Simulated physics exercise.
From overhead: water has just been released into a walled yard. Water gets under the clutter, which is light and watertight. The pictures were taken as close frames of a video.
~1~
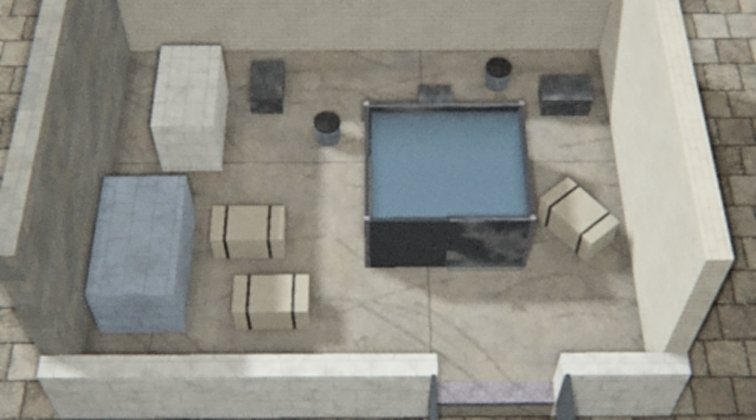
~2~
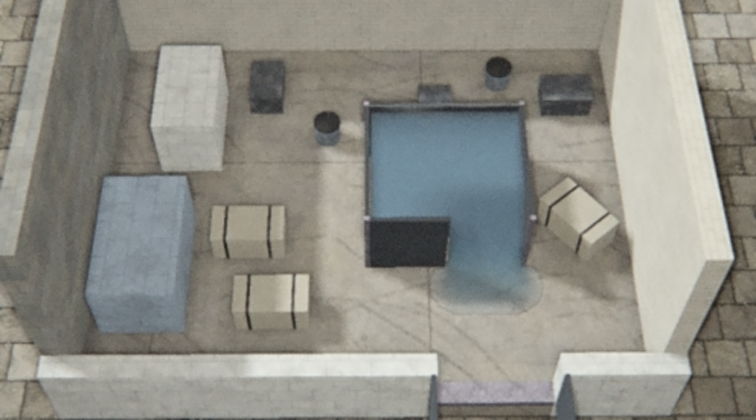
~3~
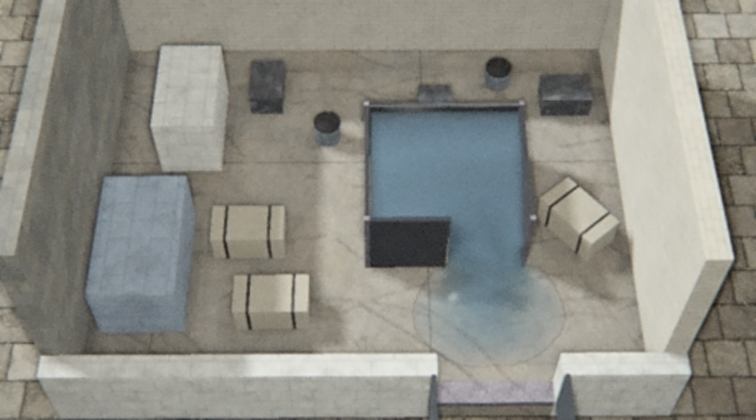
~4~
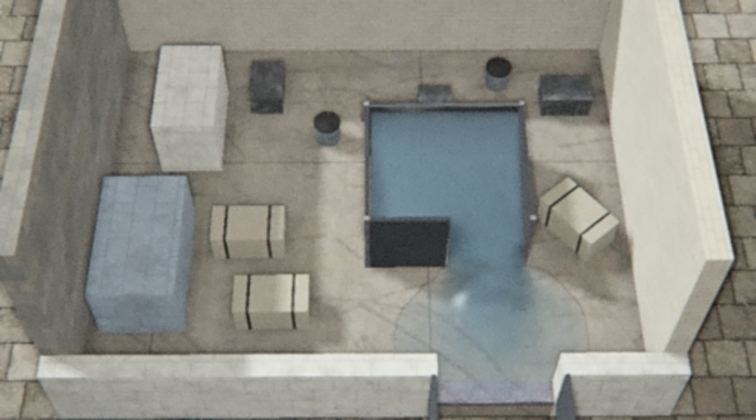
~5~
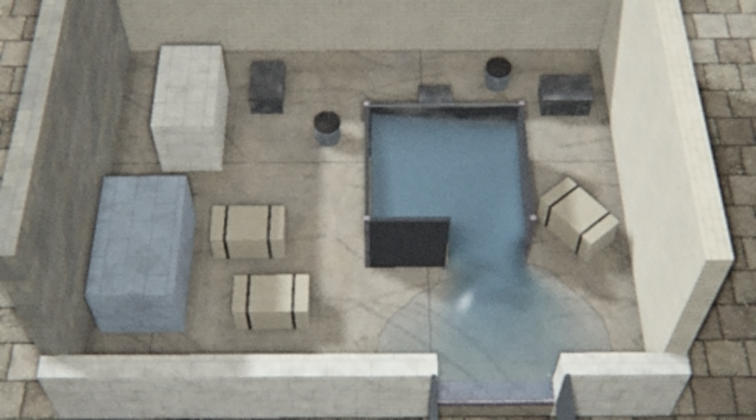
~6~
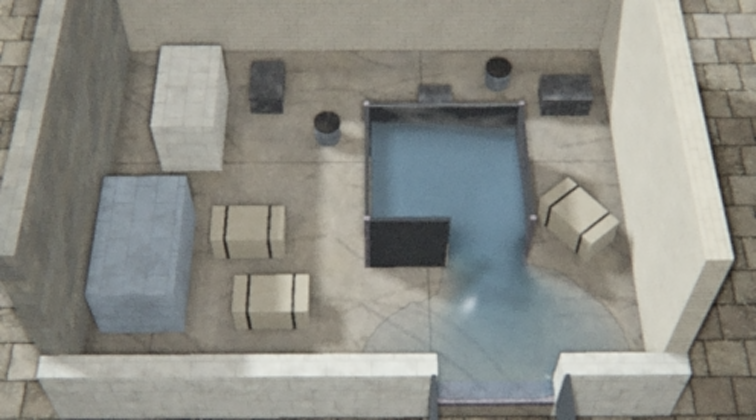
Water poured out through an opening in the front of a dark-sided tank and fanned across the walled yard's floor, reaching the gap in the front wall, while the boxes and crates stayed put.
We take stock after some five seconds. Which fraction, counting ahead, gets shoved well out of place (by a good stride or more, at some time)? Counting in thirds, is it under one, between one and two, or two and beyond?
In thirds: Under one.
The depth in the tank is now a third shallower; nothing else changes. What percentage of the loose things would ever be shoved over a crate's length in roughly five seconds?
I'd put it near 0 out of a hundred.
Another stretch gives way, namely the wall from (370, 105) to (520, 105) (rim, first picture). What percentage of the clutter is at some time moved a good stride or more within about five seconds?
Close to 60 in a hundred.
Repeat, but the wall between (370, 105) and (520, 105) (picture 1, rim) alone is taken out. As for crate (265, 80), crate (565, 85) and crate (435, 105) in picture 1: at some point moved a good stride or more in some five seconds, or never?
In the order asked: Goes the distance, then goes the distance, then goes the distance.
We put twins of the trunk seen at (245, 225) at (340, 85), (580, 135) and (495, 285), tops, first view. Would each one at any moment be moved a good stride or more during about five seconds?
Okay, in order the twins go nowhere much, a long way, a long way.
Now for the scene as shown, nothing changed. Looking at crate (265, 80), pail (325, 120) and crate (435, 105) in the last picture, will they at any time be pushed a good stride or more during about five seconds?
In sequence: Fell short, fell short, fell short.
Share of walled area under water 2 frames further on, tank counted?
It comes to some 25 in a hundred.
A moment on, 0 of 8 are well off their spots; 0 afloat.
Next, 0 of 8 are well off their spots; 0 afloat.
Later, 1 of 8 are well off their spots; 0 afloat.
In the end, 1 of 8 are well off their spots, and 1 have been at some point; 0 afloat.
